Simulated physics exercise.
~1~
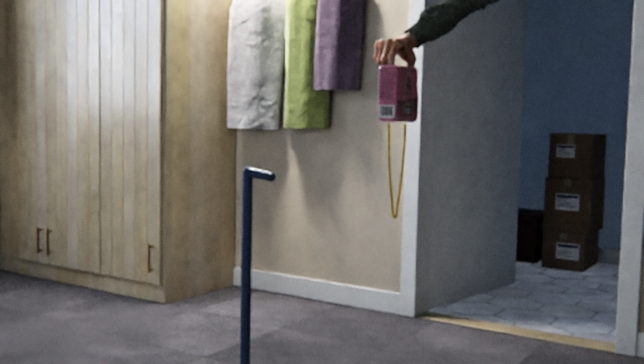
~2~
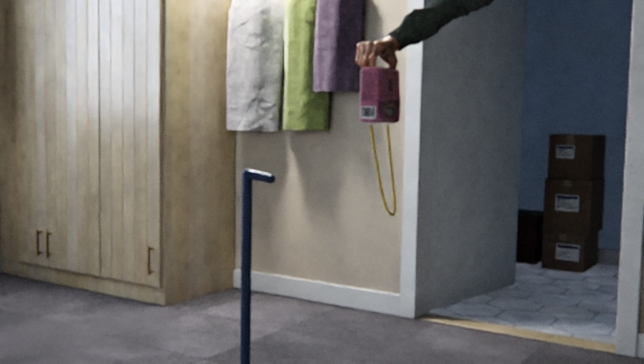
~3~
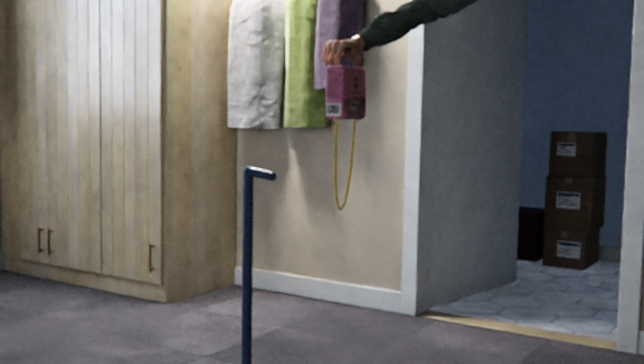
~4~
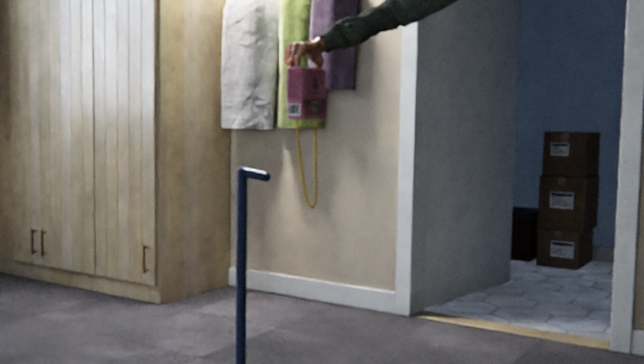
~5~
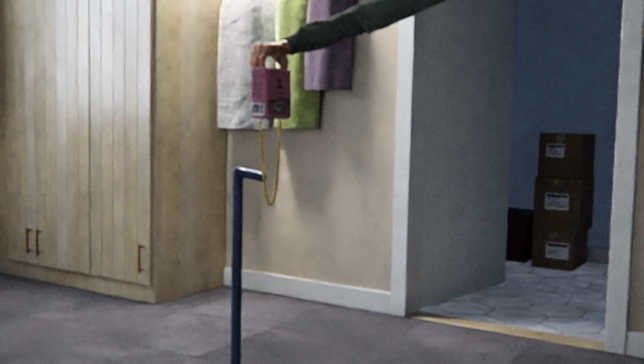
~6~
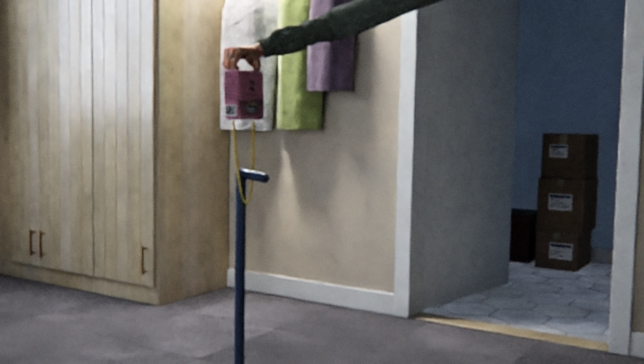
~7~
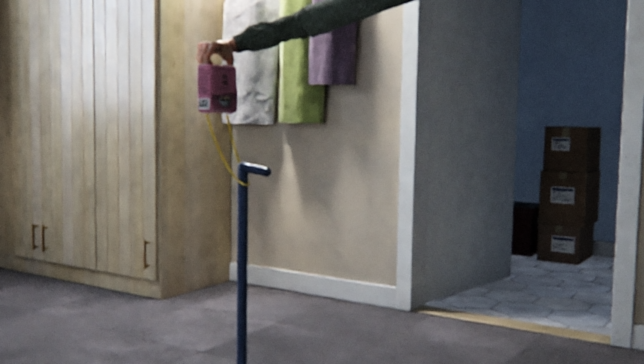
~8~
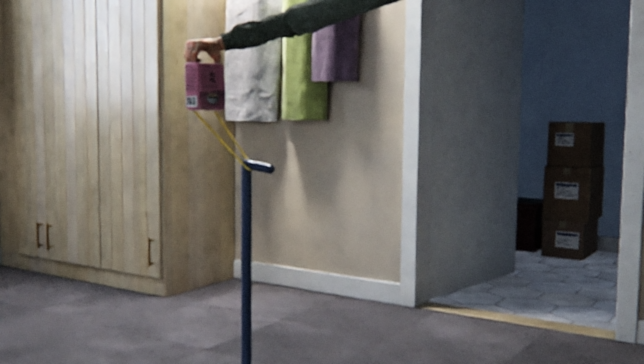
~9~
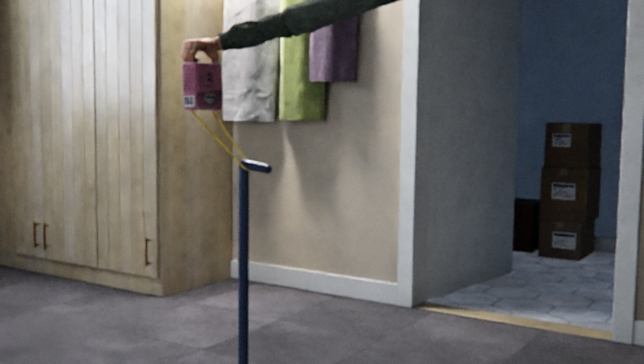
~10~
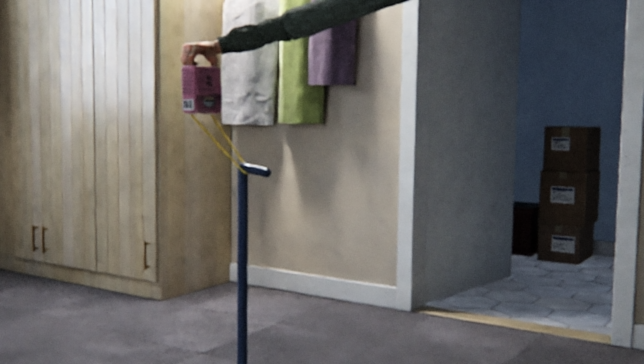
In a room with a wooden wardrobe and hanging towels, a hand carried a pink pouch leftward, its yellow loop dangling, until the loop caught on a blue post's hook and pulled tight, and the hand stopped with the pouch just past it.
